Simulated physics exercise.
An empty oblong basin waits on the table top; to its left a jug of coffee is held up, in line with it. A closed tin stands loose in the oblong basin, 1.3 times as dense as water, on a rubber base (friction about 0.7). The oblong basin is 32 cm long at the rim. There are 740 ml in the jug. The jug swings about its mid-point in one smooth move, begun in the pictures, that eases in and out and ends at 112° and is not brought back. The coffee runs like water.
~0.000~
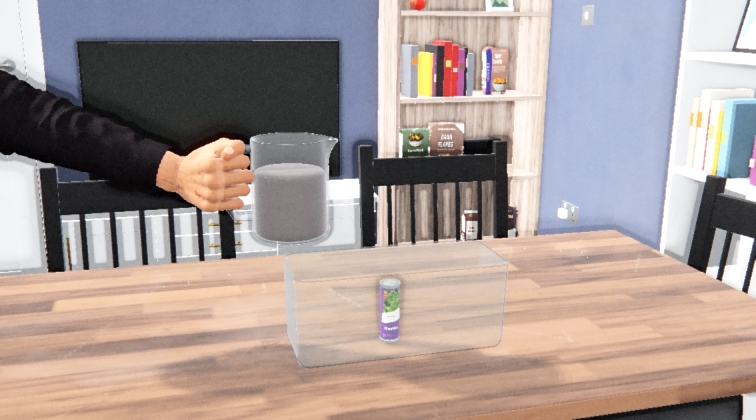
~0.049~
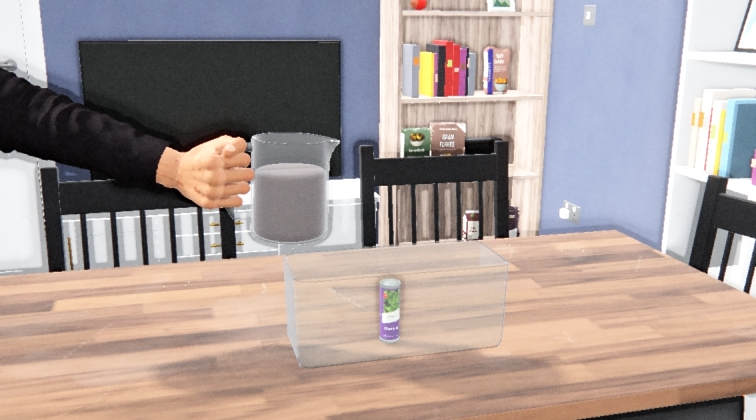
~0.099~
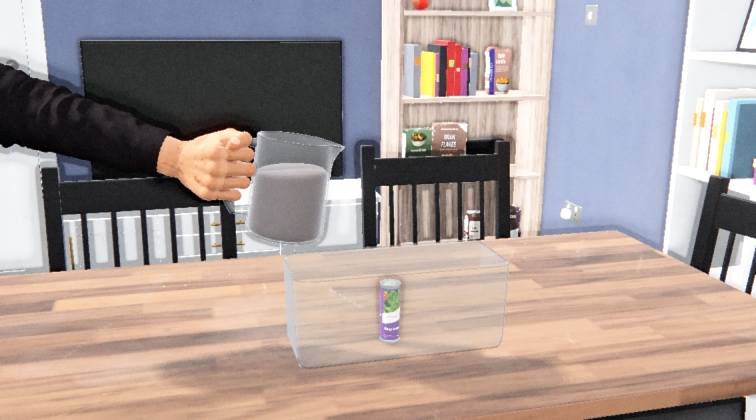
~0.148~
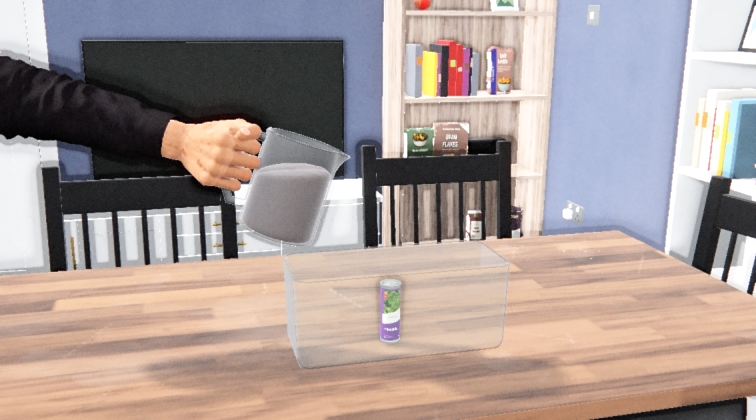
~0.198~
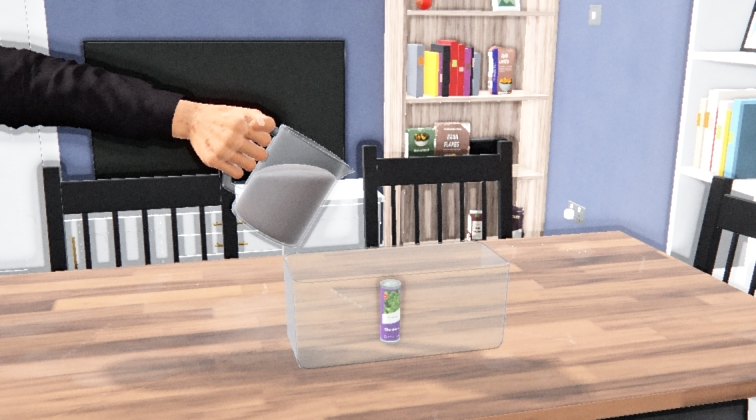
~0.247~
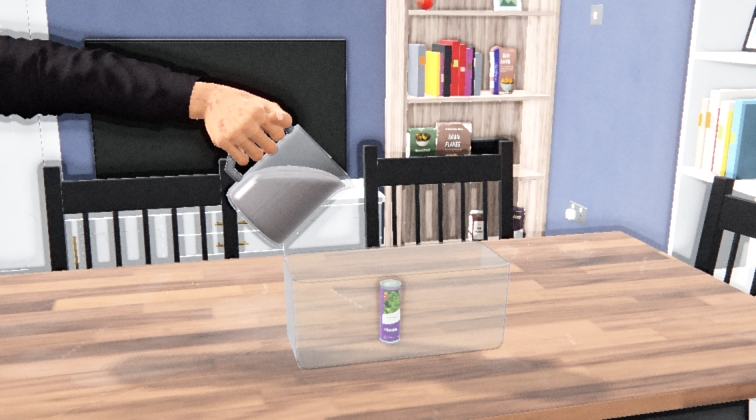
A hand in a dark sleeve holds a clear jug of greyish liquid above a table and tilts it steadily to the right, beside an open, see-through oblong basin in which a small purple and green tin stands still.
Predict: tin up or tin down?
It goes over.
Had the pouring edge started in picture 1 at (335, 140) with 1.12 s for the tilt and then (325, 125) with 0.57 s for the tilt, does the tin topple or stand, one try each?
First it topples; then it topples.
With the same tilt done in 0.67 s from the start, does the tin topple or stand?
The tin goes over.
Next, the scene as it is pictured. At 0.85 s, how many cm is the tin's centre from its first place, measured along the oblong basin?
About 10 cm.
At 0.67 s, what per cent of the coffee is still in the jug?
About 16 per cent.
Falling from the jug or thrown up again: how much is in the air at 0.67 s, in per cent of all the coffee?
Near 10 in a hundred.
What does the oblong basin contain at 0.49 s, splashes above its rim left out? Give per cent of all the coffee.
Near 18 in a hundred.
After 0.49 s the tilt is 109° and 60 per cent is still to pour; the tin stands where it began.
After 0.67 s the tilt is 112° and 15 per cent is still to pour; the tin leans 20°.
After 0.85 s the tilt is 112° and 2 per cent is still to pour; the tin lies on its side.
After 1.05 s the tilt is 112° and 0 per cent is still to pour; the tin lies on its side.
In the end the tin lies on its side.
